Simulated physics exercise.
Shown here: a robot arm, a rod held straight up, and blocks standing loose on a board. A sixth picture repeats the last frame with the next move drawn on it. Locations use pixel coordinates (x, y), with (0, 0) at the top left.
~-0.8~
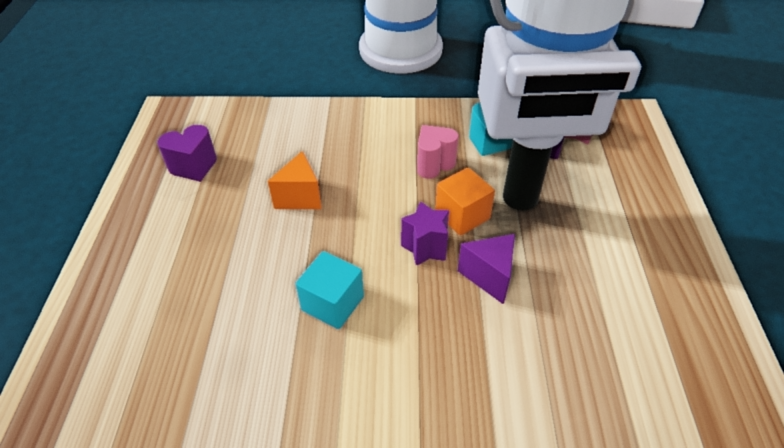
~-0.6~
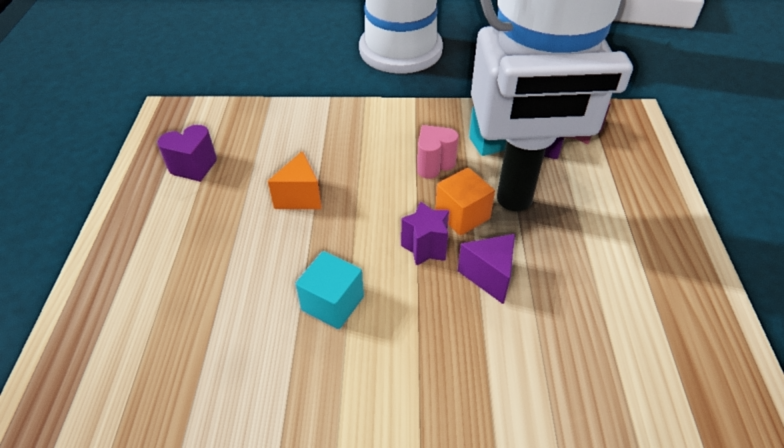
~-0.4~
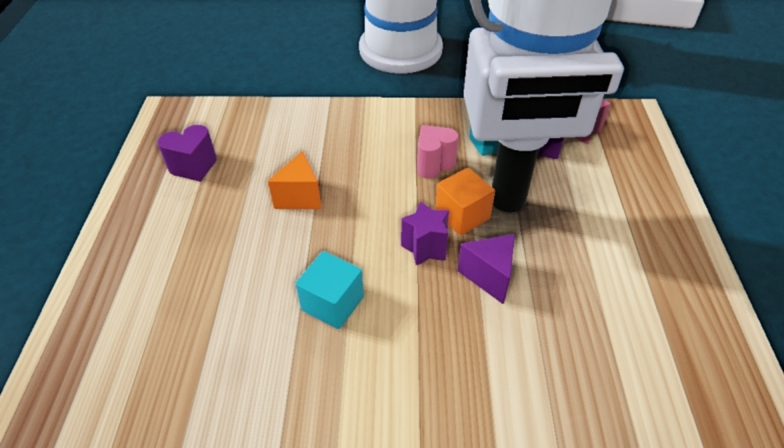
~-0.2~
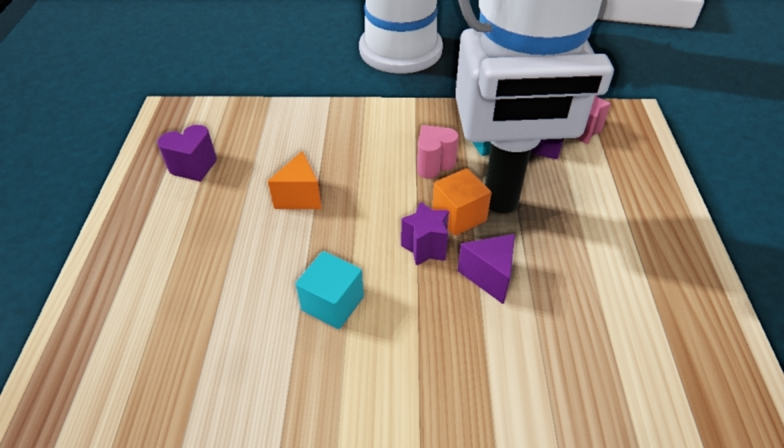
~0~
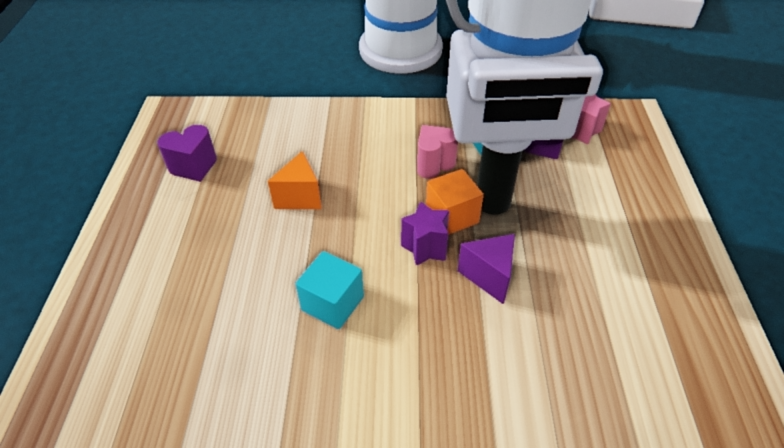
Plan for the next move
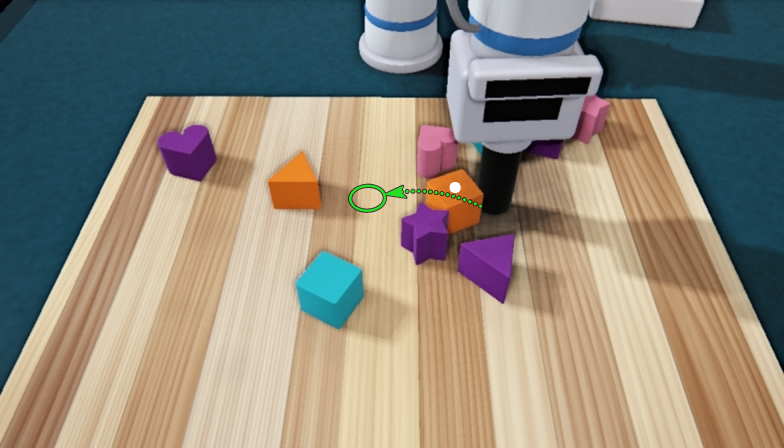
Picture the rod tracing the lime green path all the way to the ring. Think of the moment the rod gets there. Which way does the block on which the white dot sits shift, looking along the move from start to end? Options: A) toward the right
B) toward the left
Correct choice: B.
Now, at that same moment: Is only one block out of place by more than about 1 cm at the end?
That would be a yes.
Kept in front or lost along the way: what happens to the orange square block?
No longer ahead of the rod.
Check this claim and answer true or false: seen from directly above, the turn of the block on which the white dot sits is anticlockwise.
That claim is true.
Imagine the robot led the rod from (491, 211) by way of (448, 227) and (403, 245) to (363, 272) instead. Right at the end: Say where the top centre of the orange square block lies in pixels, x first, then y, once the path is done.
It will likely be found at (387, 189).
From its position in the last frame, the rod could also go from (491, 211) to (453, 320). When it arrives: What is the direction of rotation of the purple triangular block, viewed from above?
The block spins anticlockwise.
The drawn path runs from (491, 211) over (452, 196) and (409, 191) to (368, 198); the dot is on the orange square block.
On the path given first. One third of the way, rod at (452, 187); orange square block at (427, 188), turned 30° anticlockwise.
Two thirds of the way, rod at (409, 182); purple star block at (425, 223), turned 20° anticlockwise; orange square block at (406, 191), turned 65° anticlockwise.
At the end, rod at (367, 189); purple star block at (425, 224), turned 20° anticlockwise; pink heart not moved; orange square block at (402, 192), turned 75° anticlockwise.
